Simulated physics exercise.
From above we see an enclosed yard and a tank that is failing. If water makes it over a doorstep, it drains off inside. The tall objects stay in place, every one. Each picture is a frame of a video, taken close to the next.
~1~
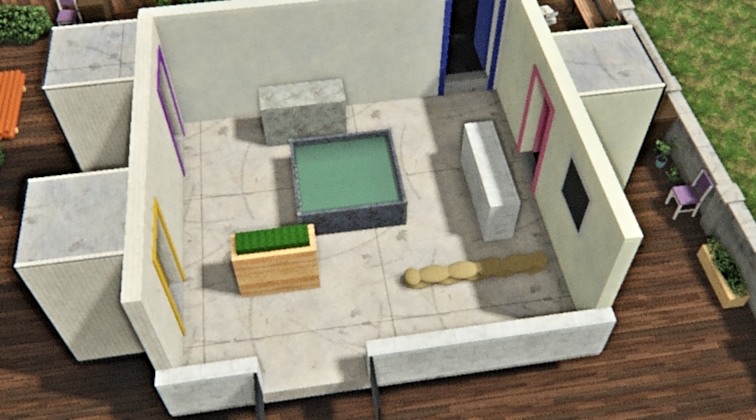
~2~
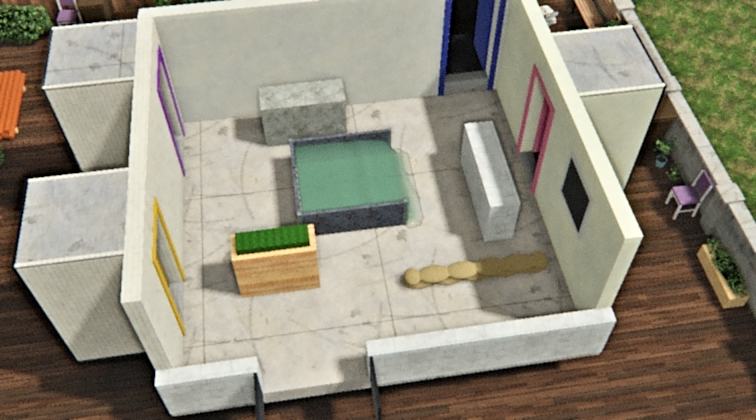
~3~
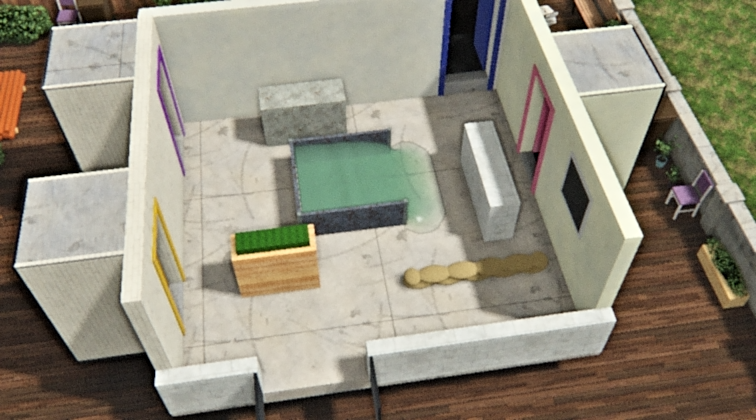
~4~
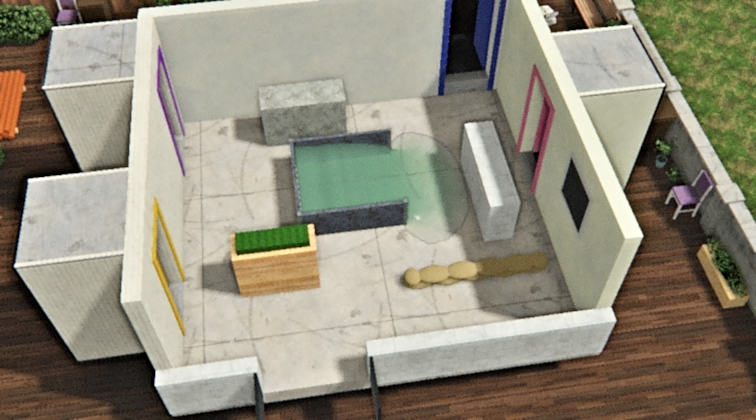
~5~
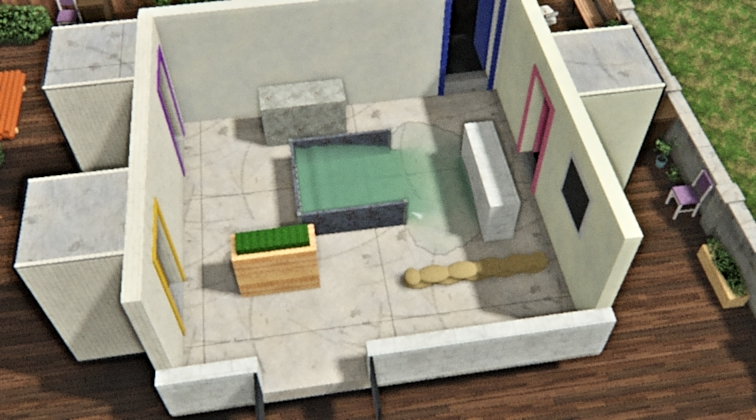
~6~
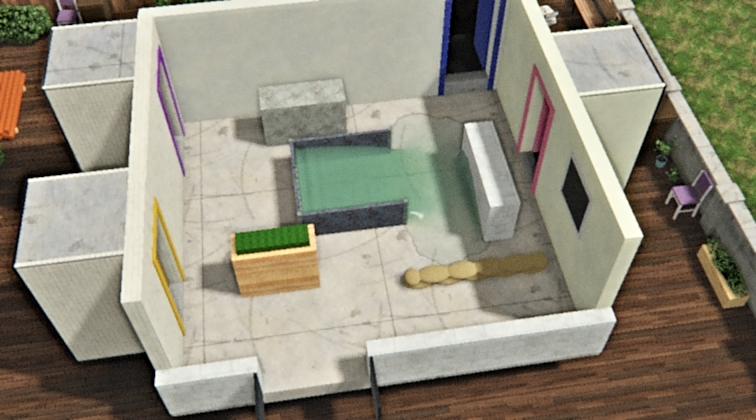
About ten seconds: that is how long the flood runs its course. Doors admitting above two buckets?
Purple door: Not beyond two buckets; yellow door: Not beyond two buckets; blue door: Not beyond two buckets; pink door: Beyond two buckets.
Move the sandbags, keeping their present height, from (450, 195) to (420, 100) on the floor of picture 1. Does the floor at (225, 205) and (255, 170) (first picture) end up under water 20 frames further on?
Taking them as asked, I'd say spared and then spared.
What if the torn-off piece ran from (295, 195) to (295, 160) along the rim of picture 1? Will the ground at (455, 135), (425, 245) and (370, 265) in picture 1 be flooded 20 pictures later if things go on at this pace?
Going in your order, I'd say still bare, then still bare, then still bare.
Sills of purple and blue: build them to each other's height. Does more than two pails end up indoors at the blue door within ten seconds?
I reckon blue crosses the mark.
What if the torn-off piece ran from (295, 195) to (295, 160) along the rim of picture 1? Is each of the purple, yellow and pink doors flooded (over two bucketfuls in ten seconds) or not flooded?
Going door by door: The purple door gets too much, the yellow door gets too much, and the pink door stays safe.
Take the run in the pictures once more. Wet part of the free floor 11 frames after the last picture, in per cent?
By my count, 30 percent.
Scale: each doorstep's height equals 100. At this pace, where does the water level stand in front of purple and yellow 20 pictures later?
About 0 and 0 %.
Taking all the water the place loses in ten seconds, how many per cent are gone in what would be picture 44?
Roughly 55 %.
A moment on, water covers 20 % of the floor; the purple door not reached, the yellow door not reached, the blue door not reached, the pink door wet at the sill, nothing in.
Next, water covers 30 % of the floor; the purple door not reached, the yellow door not reached, the blue door wet at the sill, nothing in, the pink door wet at the sill, nothing in.
Then, water covers 45 % of the floor; the purple door not reached, the yellow door not reached, the blue door wet at the sill, nothing in, the pink door under two buckets in.
Later, water covers 70 % of the floor; the purple door wet at the sill, nothing in, the yellow door wet at the sill, nothing in, the blue door wet at the sill, nothing in, the pink door far over two buckets in.
In the end, water covers 95 % of the floor; the purple door wet at the sill, nothing in, the yellow door wet at the sill, nothing in, the blue door wet at the sill, nothing in, the pink door far over two buckets in.
